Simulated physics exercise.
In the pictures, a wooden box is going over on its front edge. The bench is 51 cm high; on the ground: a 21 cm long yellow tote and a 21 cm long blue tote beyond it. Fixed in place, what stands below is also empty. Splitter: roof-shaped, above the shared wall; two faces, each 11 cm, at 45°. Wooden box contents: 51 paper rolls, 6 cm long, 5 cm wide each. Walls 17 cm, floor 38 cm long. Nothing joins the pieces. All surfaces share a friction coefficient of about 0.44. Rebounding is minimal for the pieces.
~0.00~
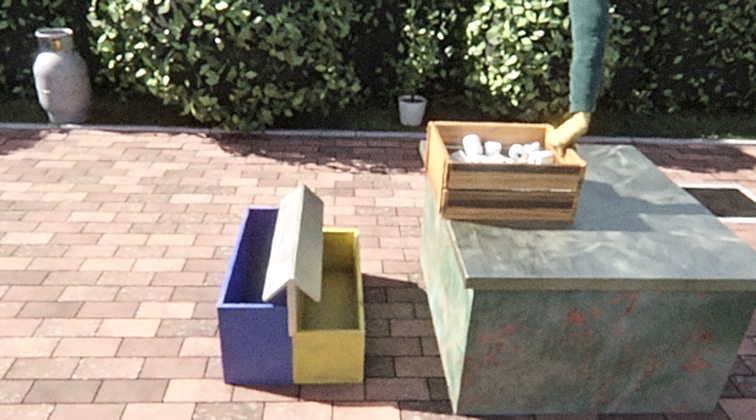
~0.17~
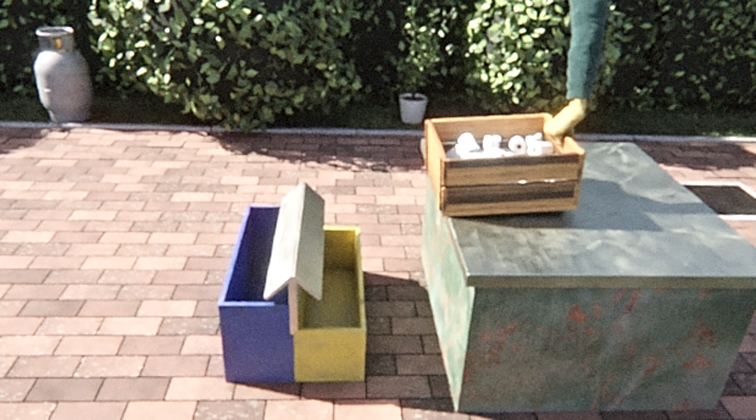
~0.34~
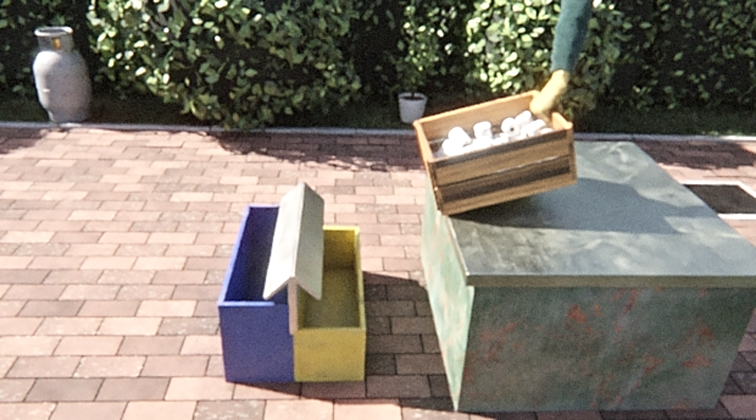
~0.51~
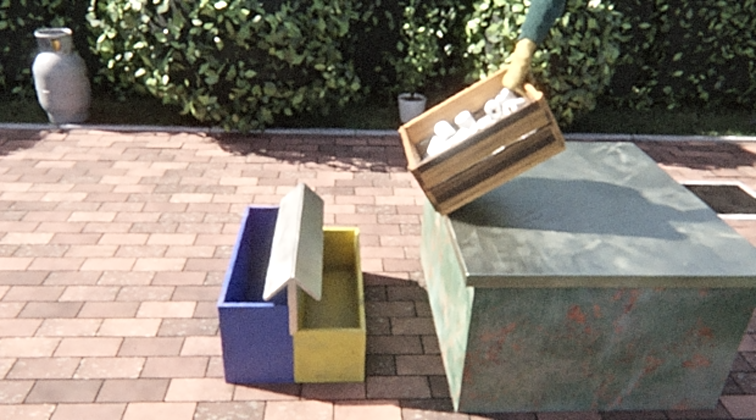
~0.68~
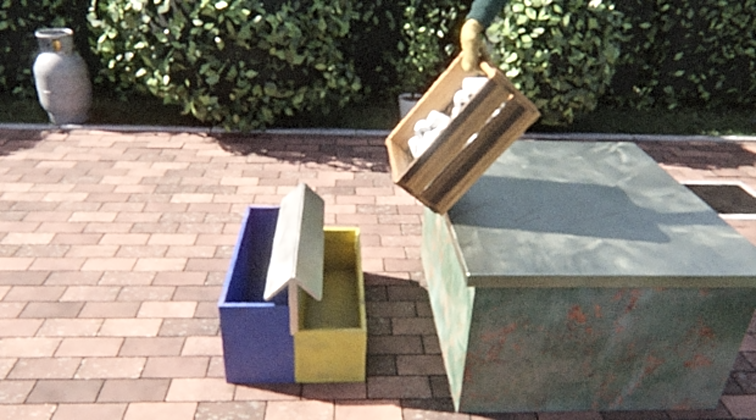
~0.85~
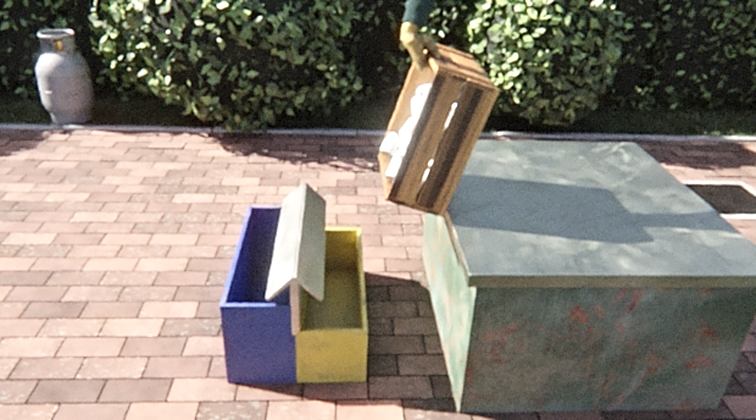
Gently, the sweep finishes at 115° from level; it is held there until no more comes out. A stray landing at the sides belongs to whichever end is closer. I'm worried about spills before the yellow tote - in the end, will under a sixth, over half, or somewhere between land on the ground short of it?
Going to be a share smaller than one sixth.
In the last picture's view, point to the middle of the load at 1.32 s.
I'd put the middle close to (362, 212) in the last view.
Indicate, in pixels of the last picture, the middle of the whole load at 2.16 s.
The centre sits near (333, 311).
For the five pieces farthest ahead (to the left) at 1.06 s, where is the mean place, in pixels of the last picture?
The leading five average out near (348, 182).
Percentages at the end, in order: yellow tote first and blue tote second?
I'd put it at about 90 percent, then about 5 percent.
After 1.06 s, tilt 95°; 43 still in the wooden box and 8 in the air.
After 1.32 s, tilt 113°; 21 still in the wooden box, 8 in the yellow tote, 1 in the blue tote and 21 in the air.
After 1.69 s, tilt 115°; 3 still in the wooden box, 34 in the yellow tote, 2 in the blue tote, 2 on the ground short of the yellow tote and 10 in the air.
Outcome (at 2.16 s), 46 in the yellow tote, 2 in the blue tote and 3 on the ground short of the yellow tote. Asked share, 3 of 51, 6 per cent.
